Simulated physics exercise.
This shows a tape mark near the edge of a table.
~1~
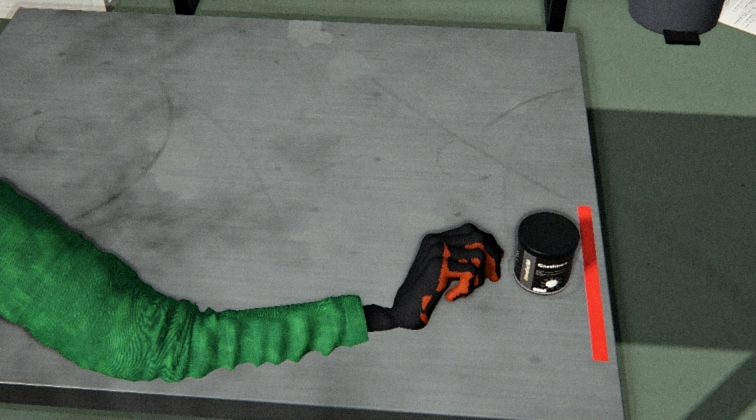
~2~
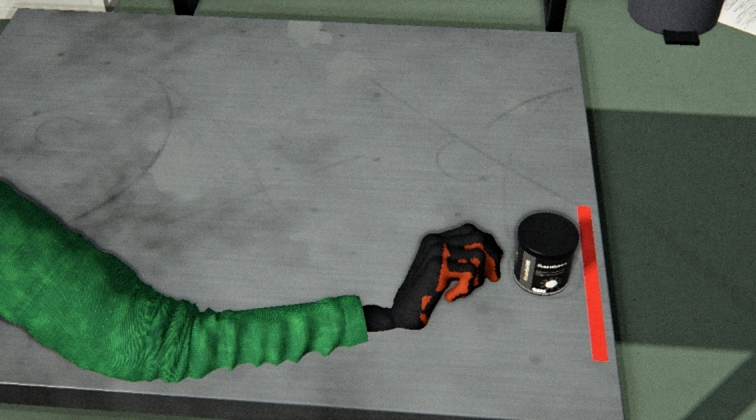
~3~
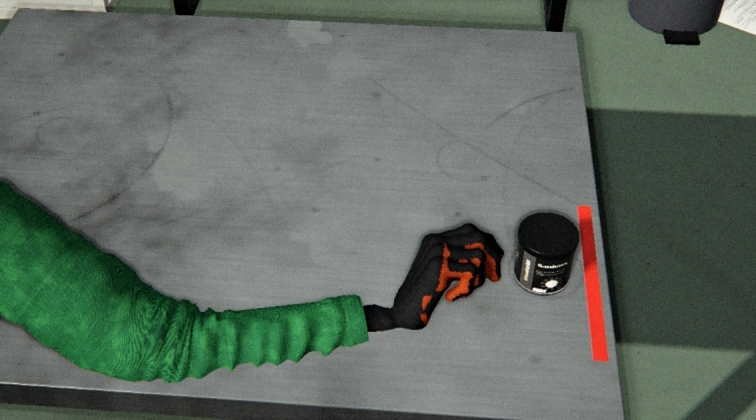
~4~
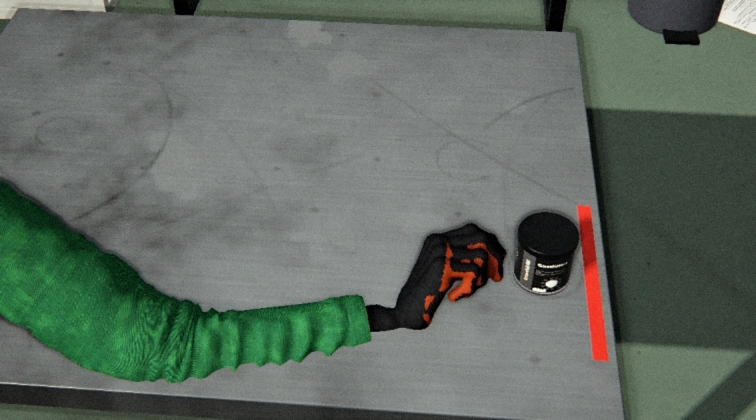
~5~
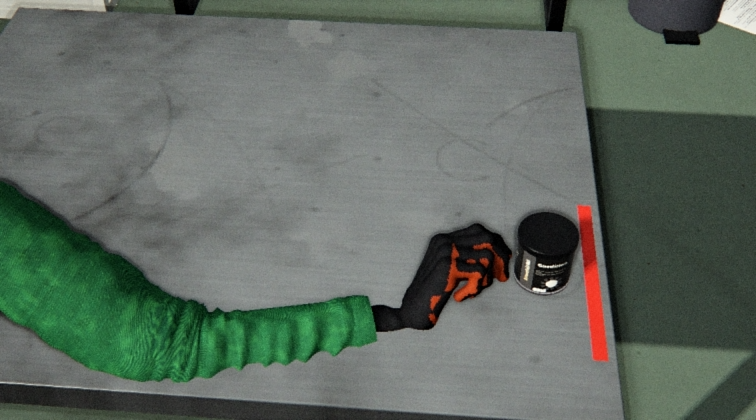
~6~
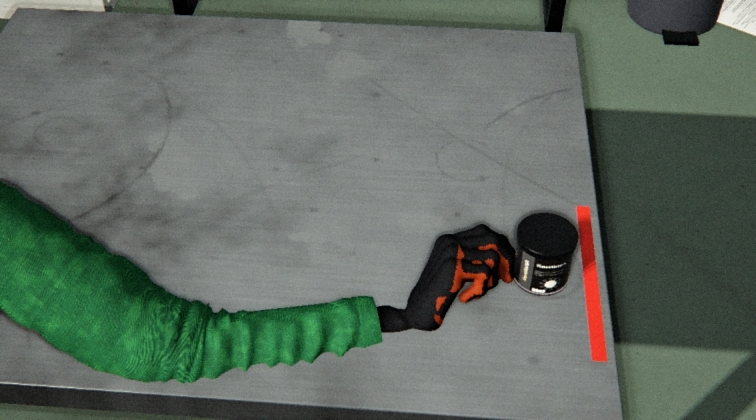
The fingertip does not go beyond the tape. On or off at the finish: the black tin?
In the end the black tin falls off the table.
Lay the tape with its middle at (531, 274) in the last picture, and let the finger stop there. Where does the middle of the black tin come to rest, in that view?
Close to (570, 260).
Then, 0.92 s after the last picture, black tin tipped 28° from how it was near (641, 269).
Then, 1.20 s after the last picture, black tin falling.
By the end, the black tin drops to the floor.
